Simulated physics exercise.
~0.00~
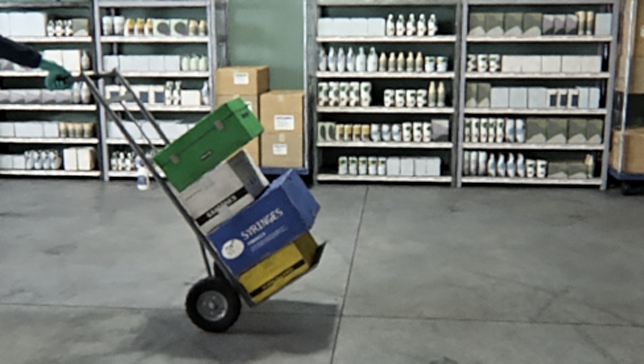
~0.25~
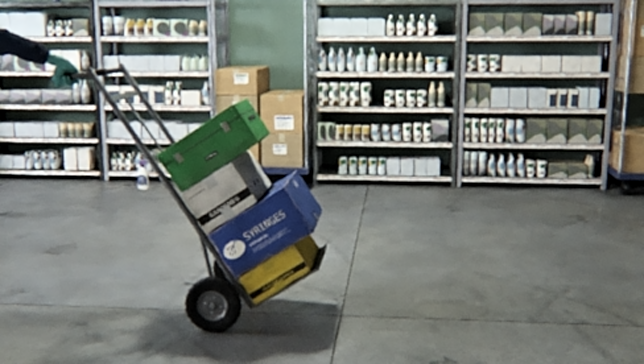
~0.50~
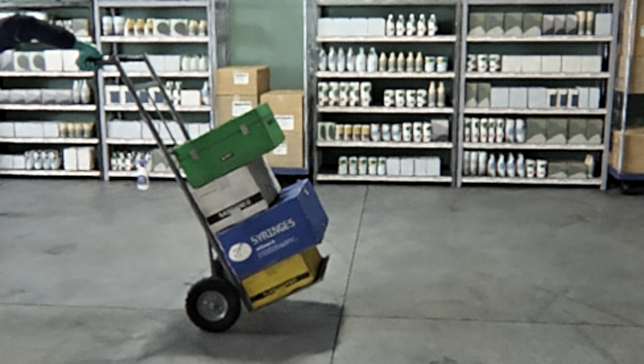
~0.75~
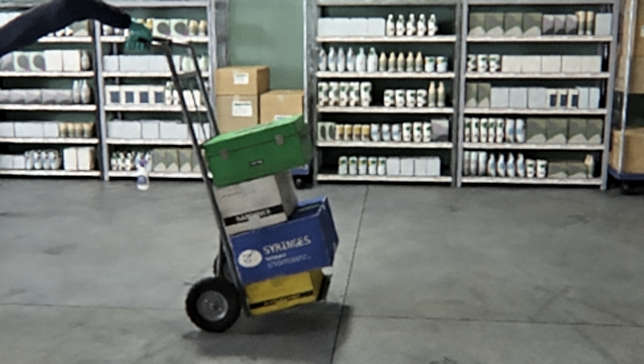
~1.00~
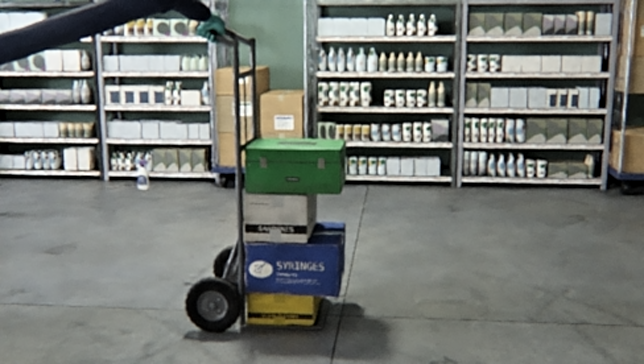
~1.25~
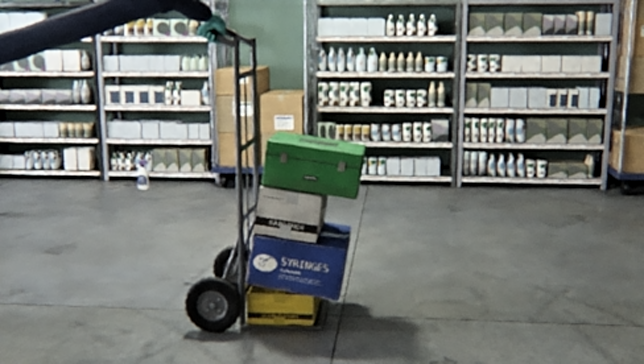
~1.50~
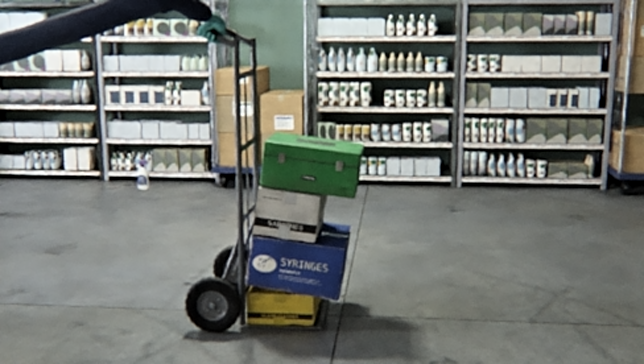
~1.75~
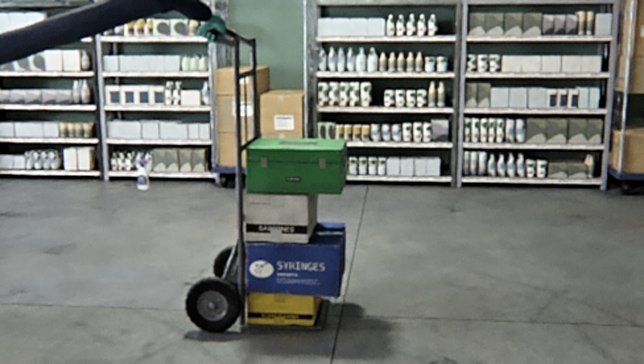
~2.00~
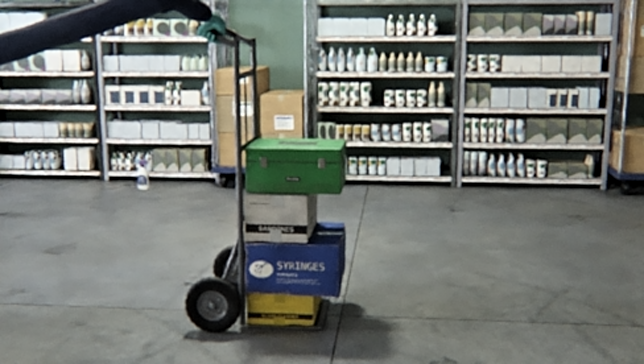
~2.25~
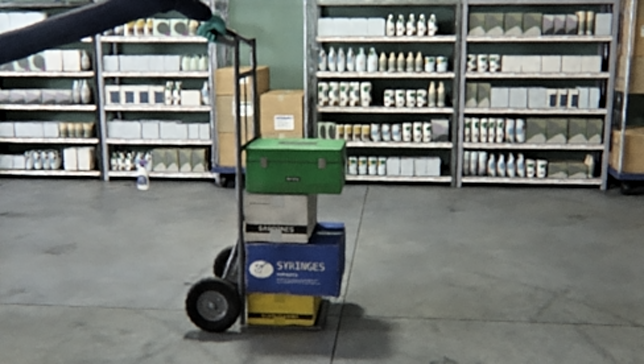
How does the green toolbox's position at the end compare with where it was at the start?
At the end the green toolbox is farther to the right and slightly lower than at the start, and it sits level instead of slanted.
In a storeroom with a grey floor and stocked metal shelves along the back wall, seen from the side by a still camera, a two-wheeled barrow truck leans back to the left, held by a gloved hand. It carries a green toolbox on top, then a white parcel, a blue box and a yellow box at the bottom. The arm swings the handle up and to the right until the truck stands upright. The toolbox, parcel and blue box tip slightly to the right, then rock back. All four items end stacked and still, with the hand on the handle.
